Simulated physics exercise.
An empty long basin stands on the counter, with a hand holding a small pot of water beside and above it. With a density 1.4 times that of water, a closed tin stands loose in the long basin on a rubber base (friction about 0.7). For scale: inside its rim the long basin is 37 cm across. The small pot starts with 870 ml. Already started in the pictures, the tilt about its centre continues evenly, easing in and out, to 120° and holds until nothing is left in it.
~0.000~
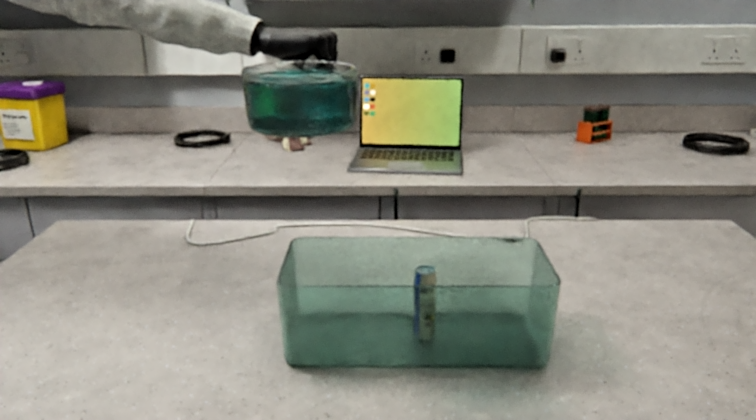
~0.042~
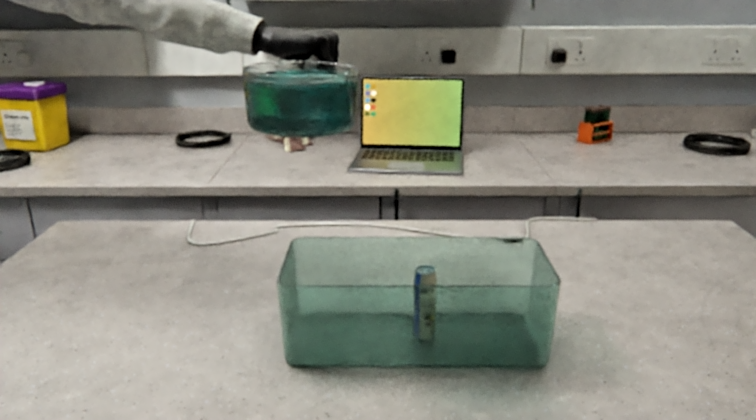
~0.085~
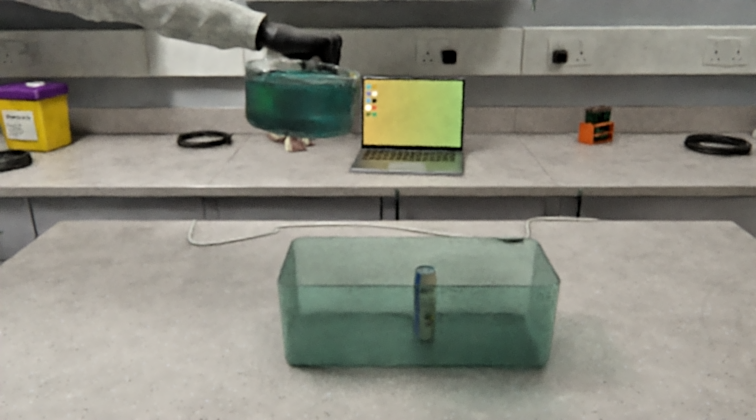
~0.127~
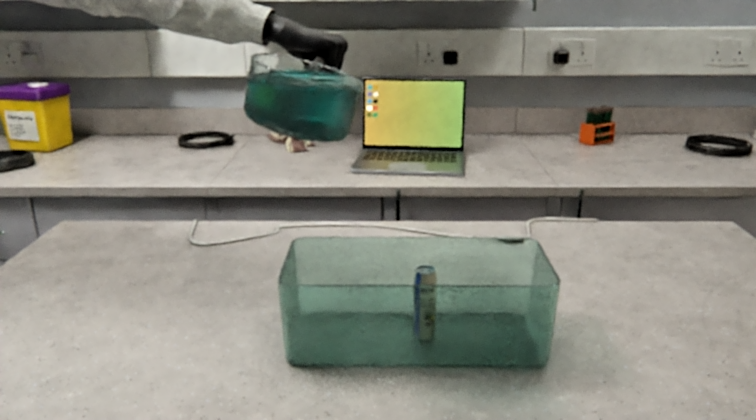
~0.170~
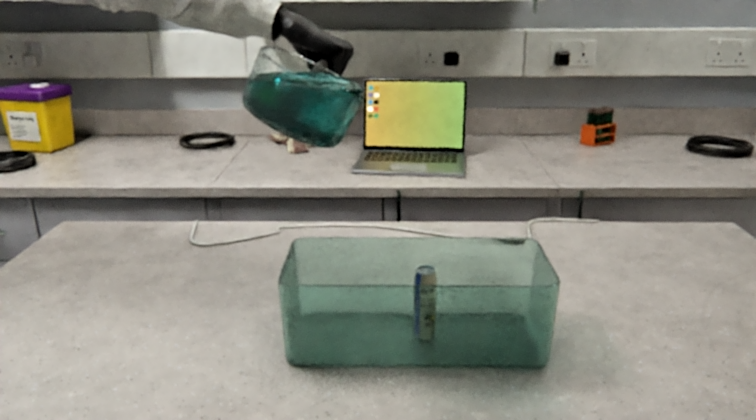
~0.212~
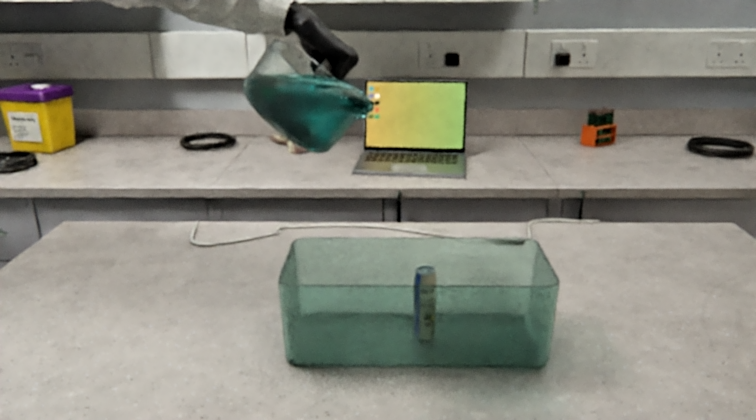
Black-gloved hand steadily tilting a small clear pot of blue-green water rightward above a long greenish basin holding an upright tin.
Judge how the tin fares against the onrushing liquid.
It is tipped.
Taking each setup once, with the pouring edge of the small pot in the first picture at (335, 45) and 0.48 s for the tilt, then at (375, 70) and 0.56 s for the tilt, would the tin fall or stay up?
Try 1: Tipped over; try 2: Tipped over.
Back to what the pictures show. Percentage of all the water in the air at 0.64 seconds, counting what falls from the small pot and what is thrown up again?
7 per cent, roughly.
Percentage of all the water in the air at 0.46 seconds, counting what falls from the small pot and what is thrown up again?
68 %.
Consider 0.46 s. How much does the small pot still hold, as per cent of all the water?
Still held: Roughly 12 % of the total.
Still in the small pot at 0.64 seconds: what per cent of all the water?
I reckon near 1 per cent still sits there.
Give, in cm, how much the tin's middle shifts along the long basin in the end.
Roughly 8.5 cm.
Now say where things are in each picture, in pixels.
The first frame shows tilt 0°; pouring edge (356, 70); surface from (248, 77) to (354, 77); the long basin's rim runs from (285, 261) to (548, 261); the tin's top is at (425, 272).
The second frame shows tilt 2°; pouring edge (357, 72); surface from (249, 77) to (355, 78).
The third frame shows tilt 7°; pouring edge (359, 78); surface from (250, 75) to (357, 79).
The fourth frame shows tilt 16°; pouring edge (362, 87); surface from (252, 76) to (360, 82).
The fifth frame shows tilt 27°; pouring edge (363, 99); surface from (252, 78) to (361, 92); 3 per cent is over the edge.
The sixth frame shows tilt 40°; pouring edge (361, 113); surface from (249, 77) to (346, 95); 8 per cent is over the edge.
By 0.46 s the tilt is 114° and 12 per cent is still to pour; the tin stands where it began.
By 0.64 s the tilt is 120° and 1 per cent is still to pour; the tin stands 2 cm from where it began.
By 0.83 s the tilt is 120° and 0 per cent is still to pour; the tin leans 47°.
By 1.04 s the tilt is 120° and 0 per cent is still to pour; the tin lies on its side.
At rest the tin lies on its side.
